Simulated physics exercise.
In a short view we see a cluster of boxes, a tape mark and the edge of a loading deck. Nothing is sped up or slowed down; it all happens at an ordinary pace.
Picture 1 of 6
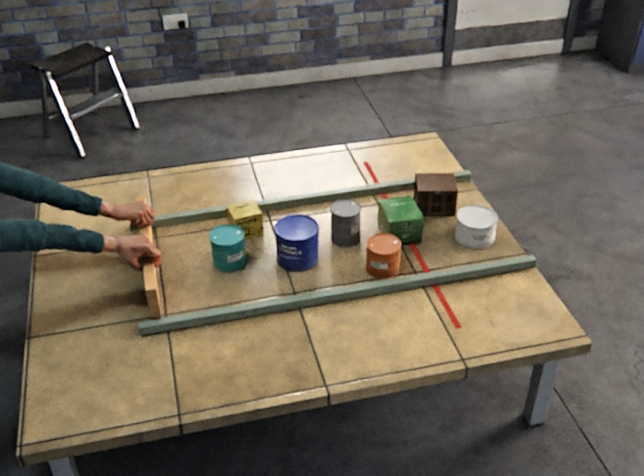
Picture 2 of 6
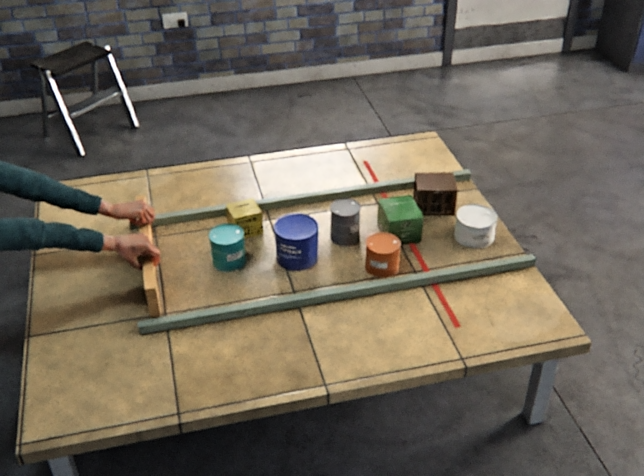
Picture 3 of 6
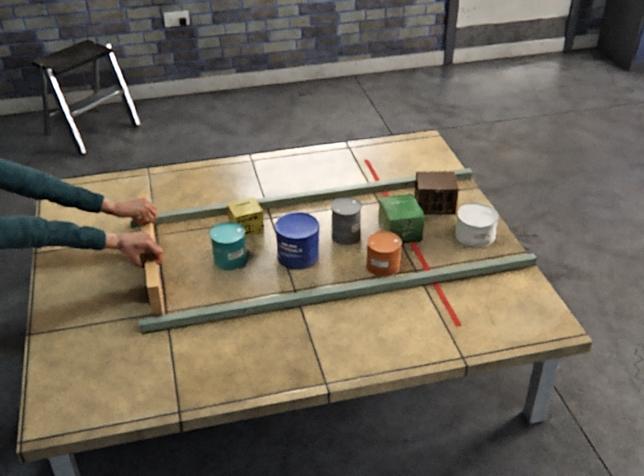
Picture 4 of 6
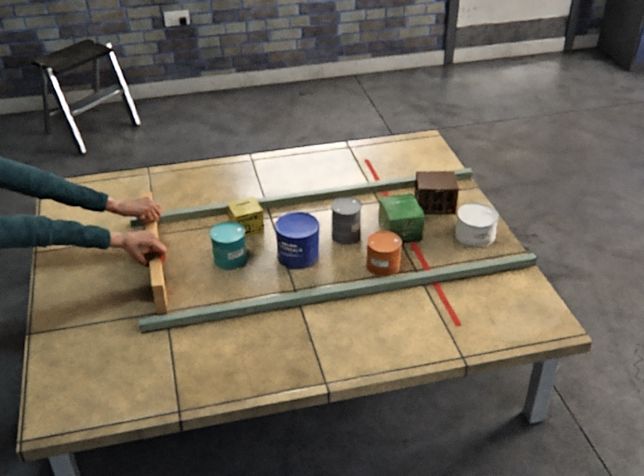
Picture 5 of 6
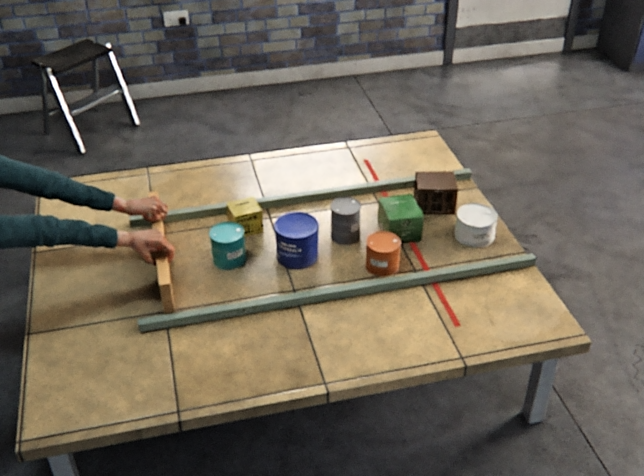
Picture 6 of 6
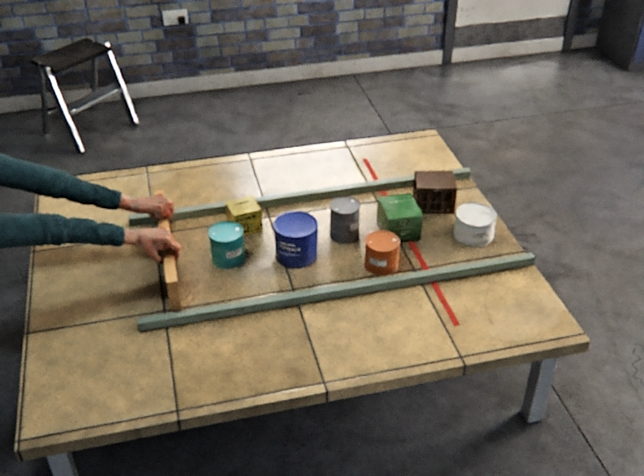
Two hands in dark teal sleeves slide a wooden plank slightly rightward across a tan tabletop, seen from above in a room with a brick wall and a folding stool. Between two green rails sit turquoise, blue, grey, orange and white containers, with yellow, green and brown boxes and a red tape line. The plank moves gradually, while the containers, boxes and camera stay essentially still.
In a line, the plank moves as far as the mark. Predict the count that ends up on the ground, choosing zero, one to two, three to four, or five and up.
The count is zero.
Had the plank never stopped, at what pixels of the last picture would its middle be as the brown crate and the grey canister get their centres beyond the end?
When the brown crate crosses, the middle is near (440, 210); when the grey canister crosses, near (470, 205).
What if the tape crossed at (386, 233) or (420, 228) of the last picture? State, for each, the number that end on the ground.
So it's 0 the first time and 0 the second time.
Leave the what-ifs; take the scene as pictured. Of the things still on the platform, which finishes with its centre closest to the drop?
White canister.
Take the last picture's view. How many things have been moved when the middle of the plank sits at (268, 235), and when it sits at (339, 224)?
I make it 3 at the first spot and 6 at the other.
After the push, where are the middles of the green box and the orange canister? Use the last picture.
The first one ends at (457, 213), the second at (476, 246).
Soon after, none off yet; white canister at rest near (475, 224); brown crate at rest near (434, 192); green box at rest near (399, 218).
Then, none off yet; white canister at rest near (475, 224); brown crate at rest near (434, 192); green box moving near (401, 218).
At rest, the number that fall off is zero.
